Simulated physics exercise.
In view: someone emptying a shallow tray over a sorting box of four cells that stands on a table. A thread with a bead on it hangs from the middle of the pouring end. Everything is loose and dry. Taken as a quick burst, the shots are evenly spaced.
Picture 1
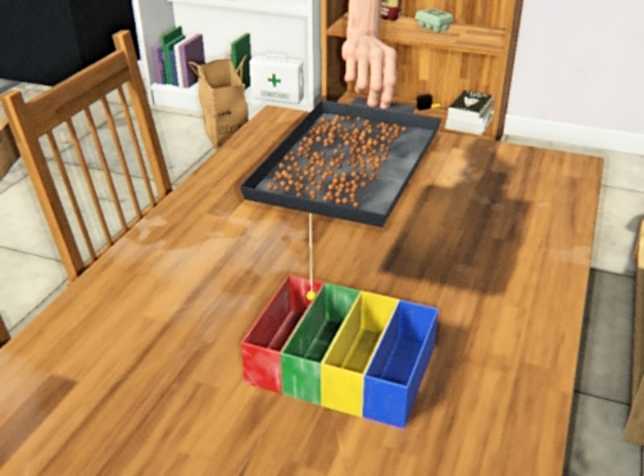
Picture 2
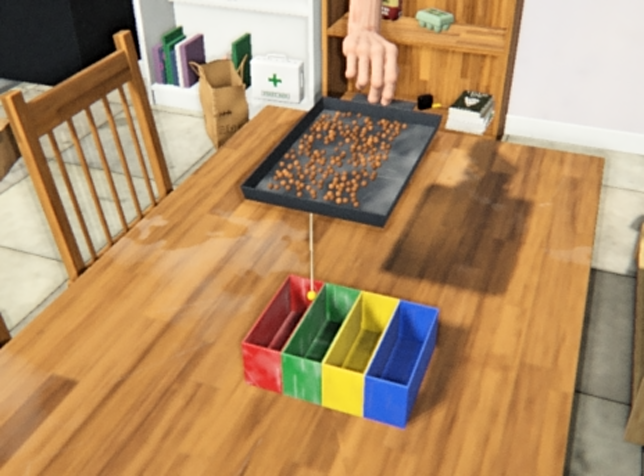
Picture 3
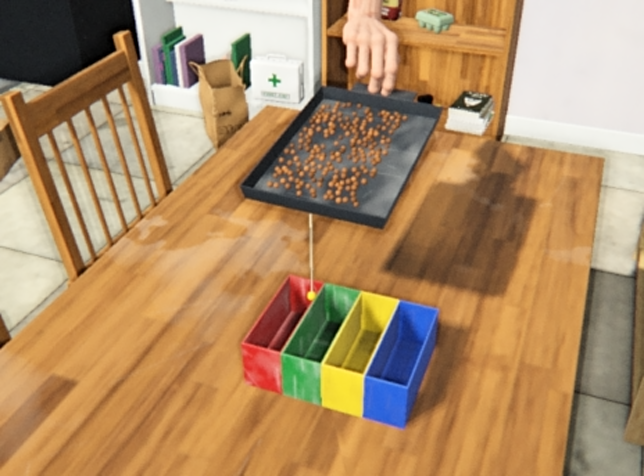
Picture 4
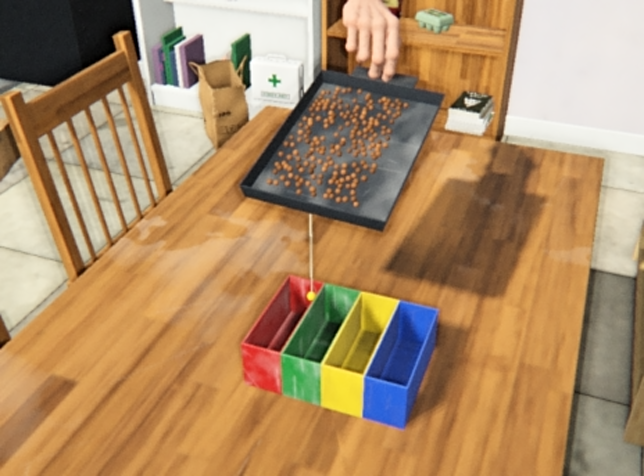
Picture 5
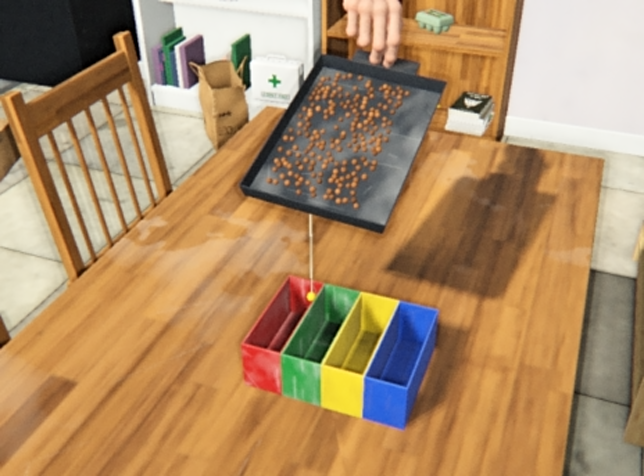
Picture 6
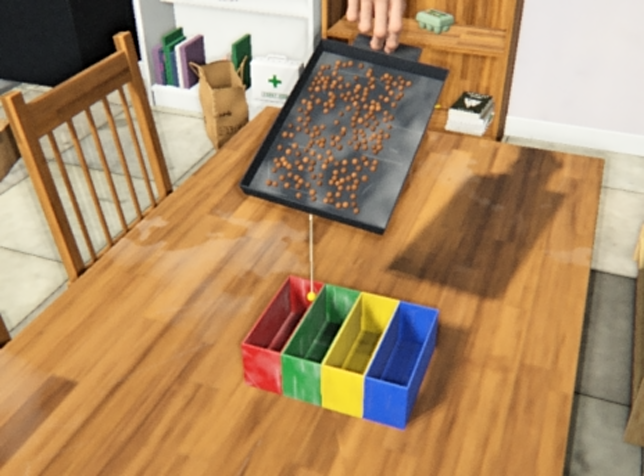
On a wooden table, a hand steadily raised the far end of a dark tray of small brown balls, tilting it toward a box with red, green, yellow and blue cells.
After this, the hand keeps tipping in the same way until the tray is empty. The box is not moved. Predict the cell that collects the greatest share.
The yellow cell collects the greatest share.
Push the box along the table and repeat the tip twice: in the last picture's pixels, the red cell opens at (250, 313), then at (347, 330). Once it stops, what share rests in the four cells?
Roughly 90 per cent the first time and 90 per cent the second.
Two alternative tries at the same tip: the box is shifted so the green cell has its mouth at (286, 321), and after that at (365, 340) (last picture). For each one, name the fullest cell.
The blue one, then the green one.
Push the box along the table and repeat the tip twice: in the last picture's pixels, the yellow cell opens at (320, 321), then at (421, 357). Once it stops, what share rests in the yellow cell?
Respectively 10 % and 0 %.
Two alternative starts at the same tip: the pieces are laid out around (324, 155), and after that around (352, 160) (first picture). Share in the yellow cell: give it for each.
Near 60 and 80 percent respectively.
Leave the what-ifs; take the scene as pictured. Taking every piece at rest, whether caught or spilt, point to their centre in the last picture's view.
Resting centre, last picture - approx. (357, 379).
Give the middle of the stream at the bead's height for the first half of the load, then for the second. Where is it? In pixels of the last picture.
Near (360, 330) and later near (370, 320).
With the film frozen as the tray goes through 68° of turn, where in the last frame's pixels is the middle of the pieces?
(354, 227).
Soon, tray tipped steeply; most on the tray; a stray few in the blue cell; a stray few in the yellow cell; a stray few in the green cell; about a quarter falling or outside the box.
A while on, tray tipped past a quarter turn; a small part on the tray; about half in the yellow cell; a small part in the blue cell; a small part in the green cell; a stray few in the red cell; about a third falling or outside the box.
Towards the end, tray tipped past a quarter turn; about two thirds in the yellow cell; a small part in the green cell; a small part in the blue cell; a stray few in the red cell; a small part falling or outside the box.
Finally, tray tipped past a quarter turn; about two thirds in the yellow cell; a small part in the green cell; a small part in the blue cell; a stray few in the red cell; a small part outside the box.
